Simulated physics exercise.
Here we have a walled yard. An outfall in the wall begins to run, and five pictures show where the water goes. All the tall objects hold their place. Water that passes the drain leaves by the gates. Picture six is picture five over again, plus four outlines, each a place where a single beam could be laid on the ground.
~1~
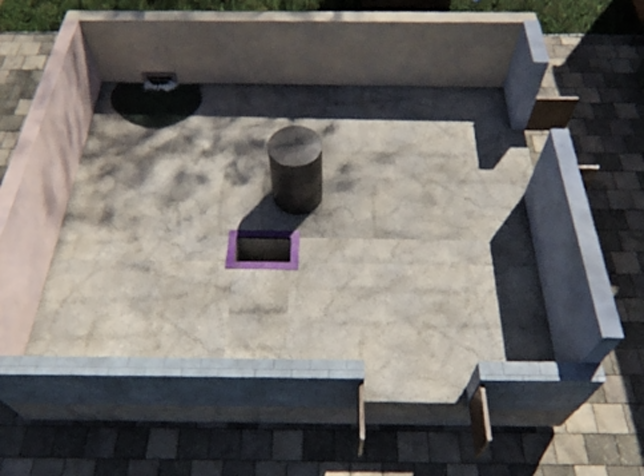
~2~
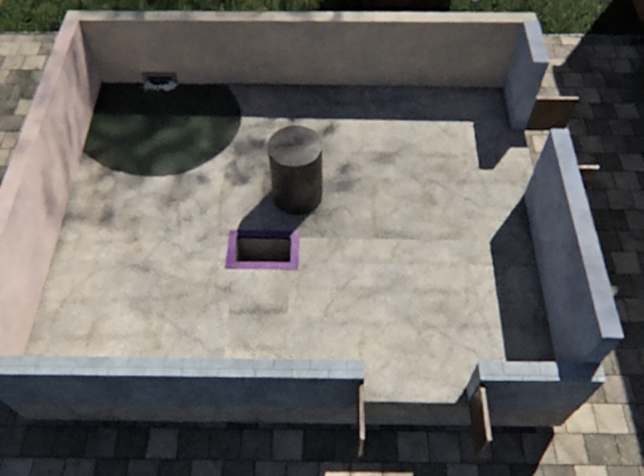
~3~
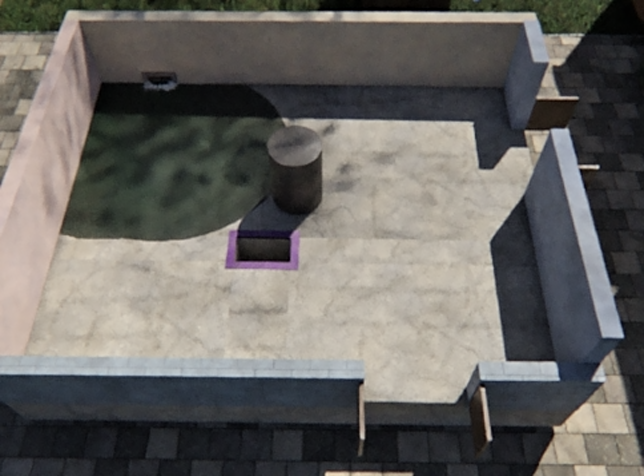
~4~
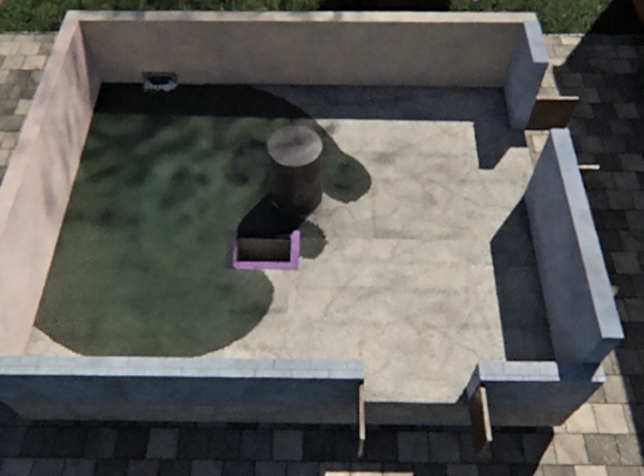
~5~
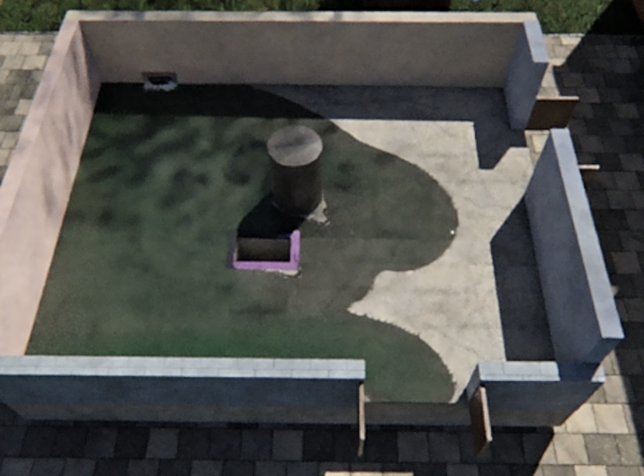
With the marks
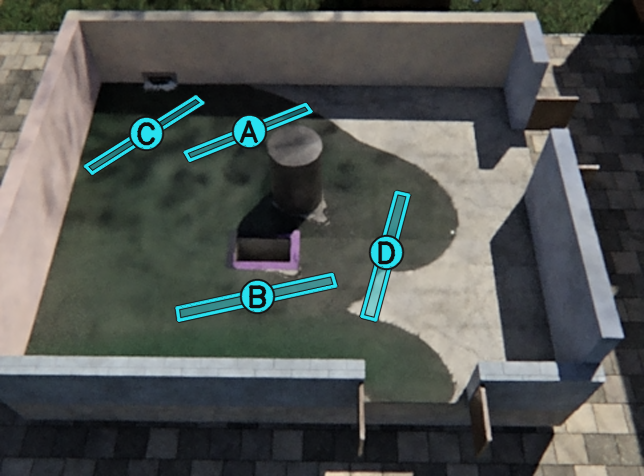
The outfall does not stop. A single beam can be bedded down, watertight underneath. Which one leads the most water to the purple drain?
Take B.
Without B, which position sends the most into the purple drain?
Position D.
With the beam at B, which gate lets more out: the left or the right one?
More leaves on the left.
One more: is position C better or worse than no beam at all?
It is worse.
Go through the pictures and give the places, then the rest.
Outfall at (160, 78); purple drain at (263, 250); open gate at (414, 385); open gate at (517, 161); 3 % of the ground under water, visible out to (127, 118); purple drain still dry, in the first picture.
In the second picture, 12 % of the ground under water, visible out to (139, 172); purple drain still dry.
In the third picture, 25 % of the ground under water, visible out to (237, 219); purple drain still dry.
In the fourth picture, 44 % of the ground under water, visible out to (251, 316); purple drain taking water.
In the fifth picture, 60 % of the ground under water, visible out to (383, 338); purple drain taking water.
In cyan, A from (187, 156) to (308, 108); B from (178, 314) to (333, 280); C from (88, 169) to (199, 99); D from (368, 318) to (402, 193).
For position A, about 8 % of the stream goes into the purple drain, about 90 % out by the gates.
For position B, about 37 % of the stream goes into the purple drain, about 62 % out by the gates.
For position C, about 6 % of the stream goes into the purple drain, about 91 % out by the gates.
For position D, about 27 % of the stream goes into the purple drain, about 72 % out by the gates.
